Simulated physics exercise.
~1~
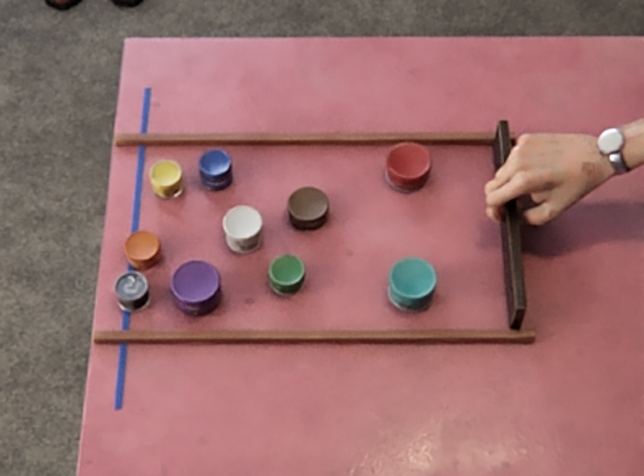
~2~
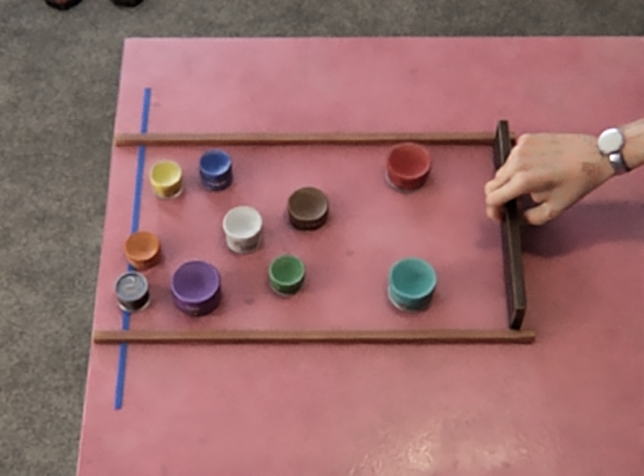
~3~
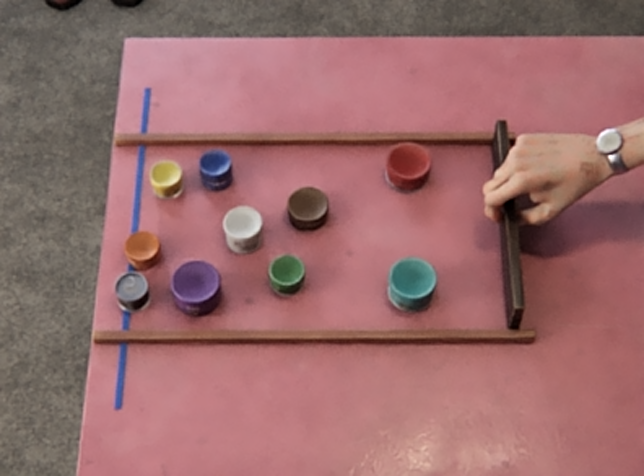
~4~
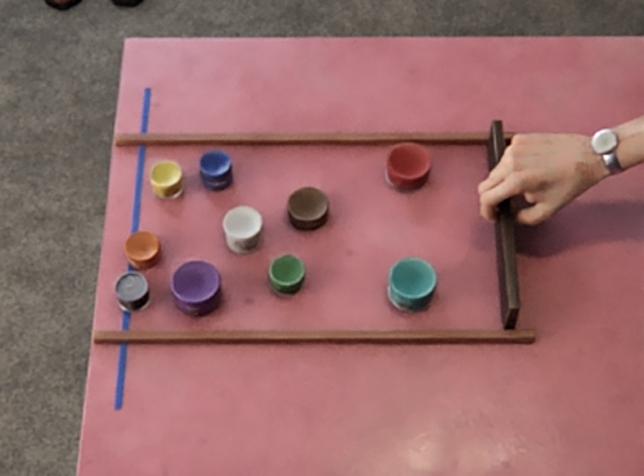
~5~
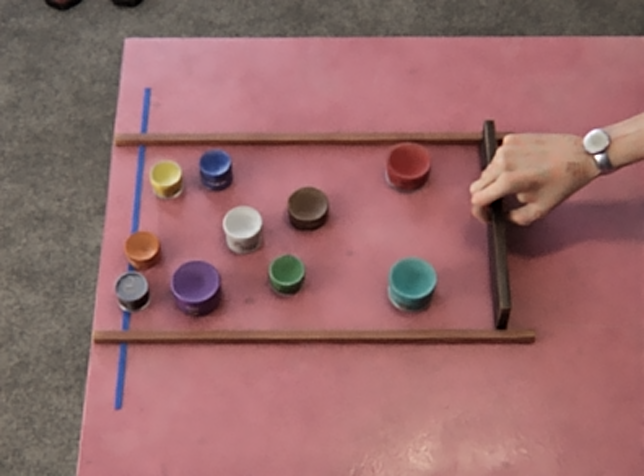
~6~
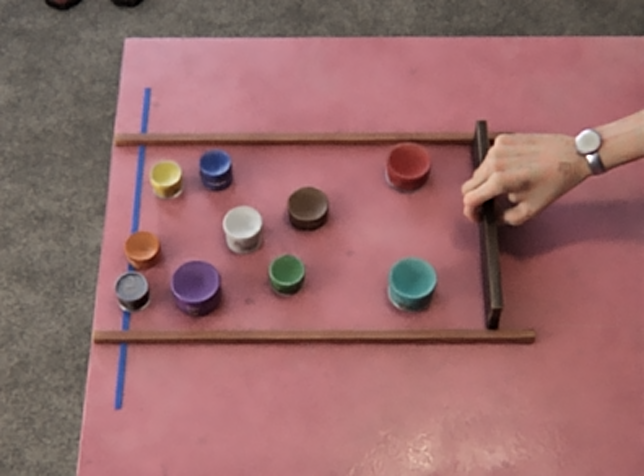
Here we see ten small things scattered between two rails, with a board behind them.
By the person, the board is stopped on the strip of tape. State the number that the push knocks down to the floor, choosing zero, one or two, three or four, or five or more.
The number knocked down is five or more.
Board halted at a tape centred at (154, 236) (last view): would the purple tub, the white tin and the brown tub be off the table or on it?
Purple tub goes off, white tin stays put, brown tub stays put.
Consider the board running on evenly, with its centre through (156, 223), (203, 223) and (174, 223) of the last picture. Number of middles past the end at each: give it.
Going through the three positions, you'd get 5, 1 and 2.
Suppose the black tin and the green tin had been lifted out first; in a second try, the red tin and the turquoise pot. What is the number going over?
The count is 4 in the first case and 3 in the second.
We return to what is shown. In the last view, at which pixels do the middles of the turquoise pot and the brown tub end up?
In the last picture the turquoise pot sits around (103, 289) and the brown tub around (115, 205).
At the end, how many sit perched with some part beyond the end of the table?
So the number is 4.
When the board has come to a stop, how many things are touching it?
4 of them.
Soon after, none off yet; black tin at rest near (133, 292); orange tub at rest near (143, 250); yellow tin at rest near (167, 180).
By the end, the number that fall off is five or more; fallen, green tin, blue tub, purple tub, yellow tin, orange tub and black tin.
